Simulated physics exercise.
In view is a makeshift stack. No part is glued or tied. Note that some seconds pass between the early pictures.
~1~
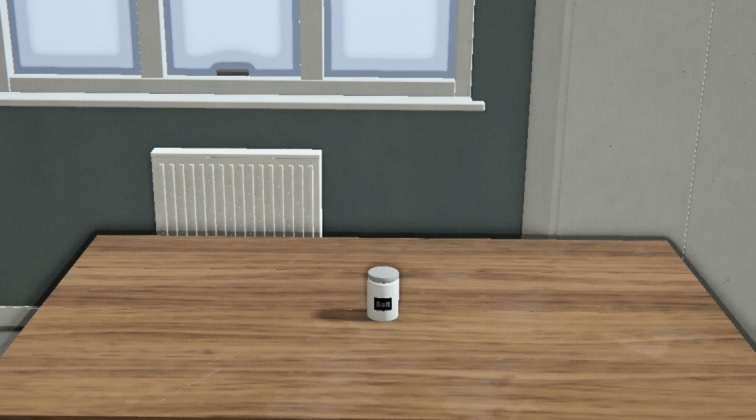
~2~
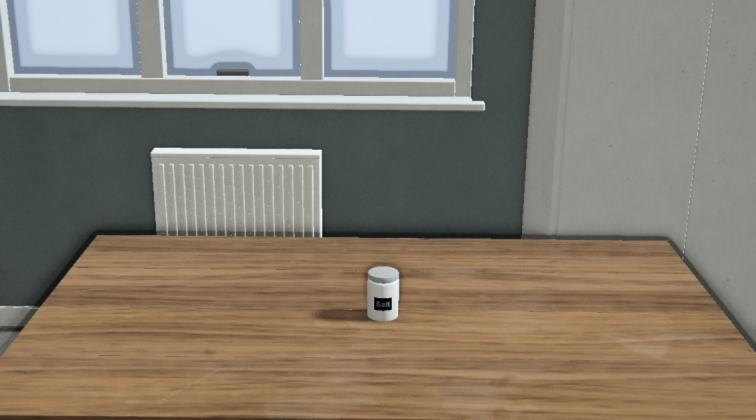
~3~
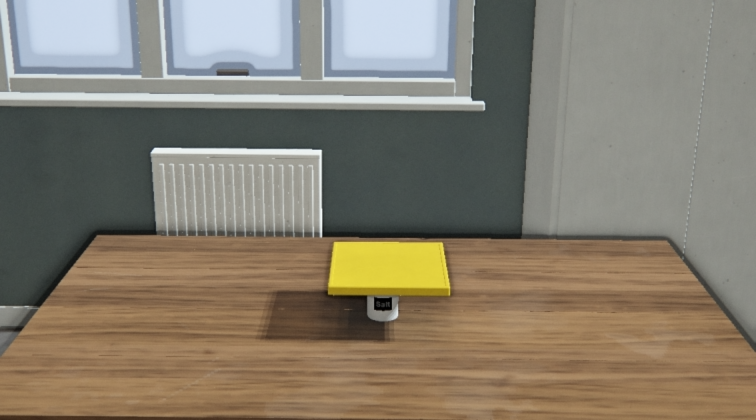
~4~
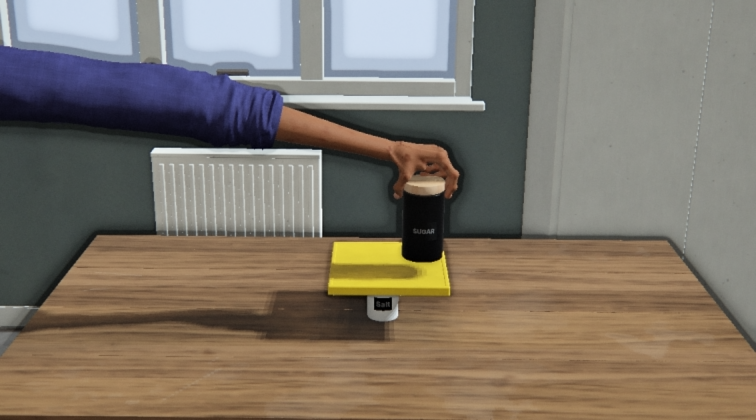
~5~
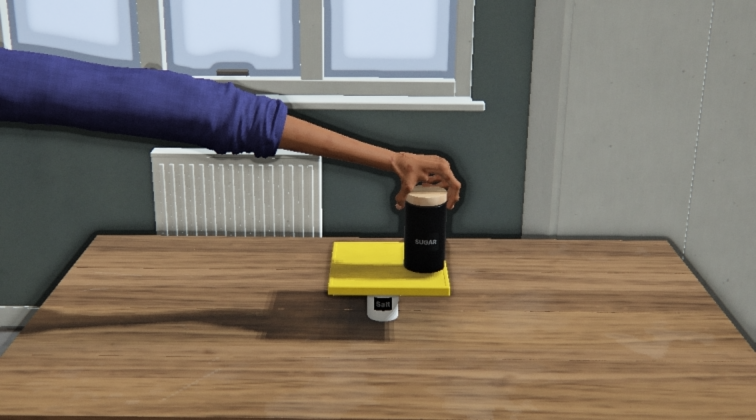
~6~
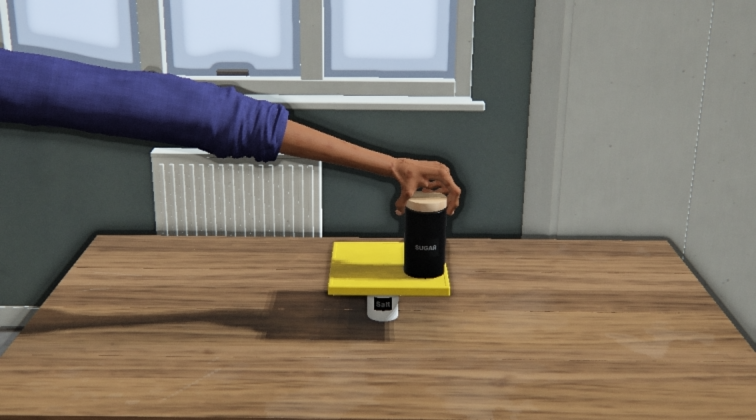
An arm in a blue sleeve lowered a black jar onto the right side of a yellow lid, which had appeared atop a small white jar on a wooden table, and kept holding it.
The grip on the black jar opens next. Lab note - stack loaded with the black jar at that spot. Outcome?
Outcome: Toppled.
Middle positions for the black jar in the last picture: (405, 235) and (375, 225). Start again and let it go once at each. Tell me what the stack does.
First case: It collapses; second case: It remains standing.
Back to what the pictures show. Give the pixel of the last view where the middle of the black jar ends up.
End position: Approximately (502, 297).
Then, 0.40 s past the last view, black jar now fallen; yellow lid rocked 57° from its first pose.
Then, 0.60 s past the last view, yellow lid rocked 58° from its first pose.
Finally, fallen, black jar; down or leaning hard in the stack, yellow lid; white jar still in place. Final places as the last picture's camera would see them, black jar near (502, 297). The stack comes apart.
